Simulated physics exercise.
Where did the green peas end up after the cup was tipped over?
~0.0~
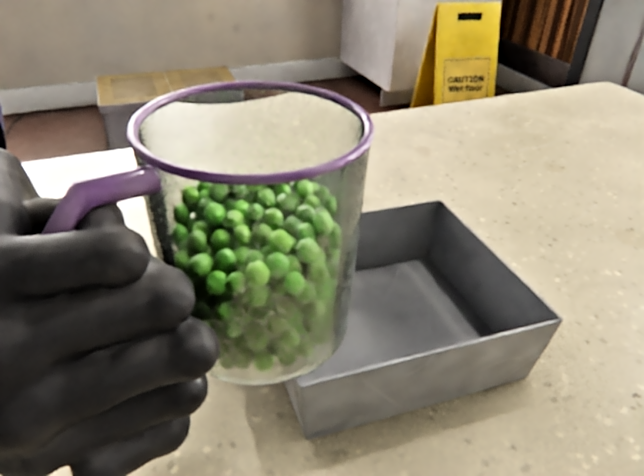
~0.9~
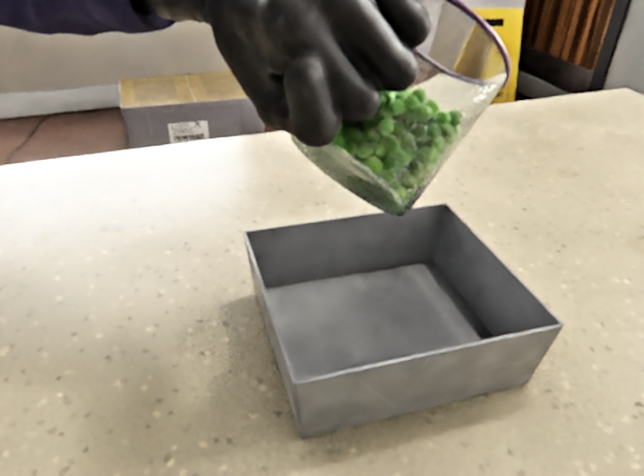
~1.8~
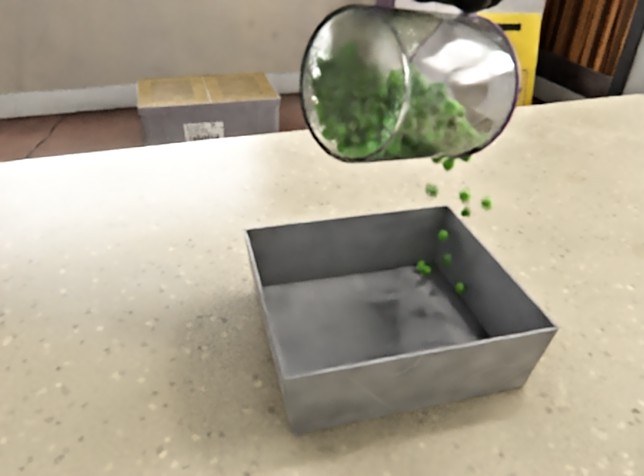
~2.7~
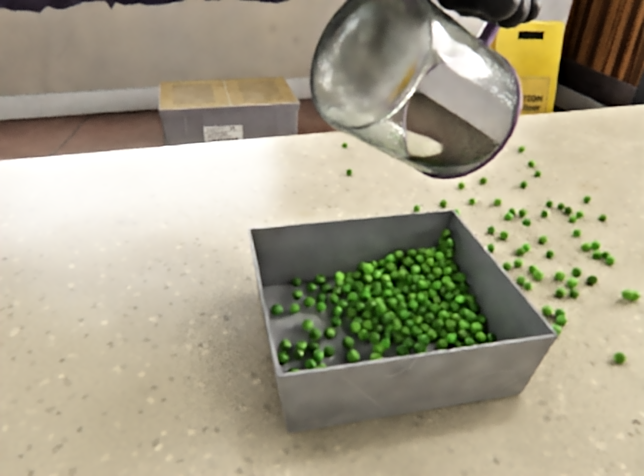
Most of them landed in the gray tin, but a good share missed it and ended up scattered on the counter behind and to the right of it.
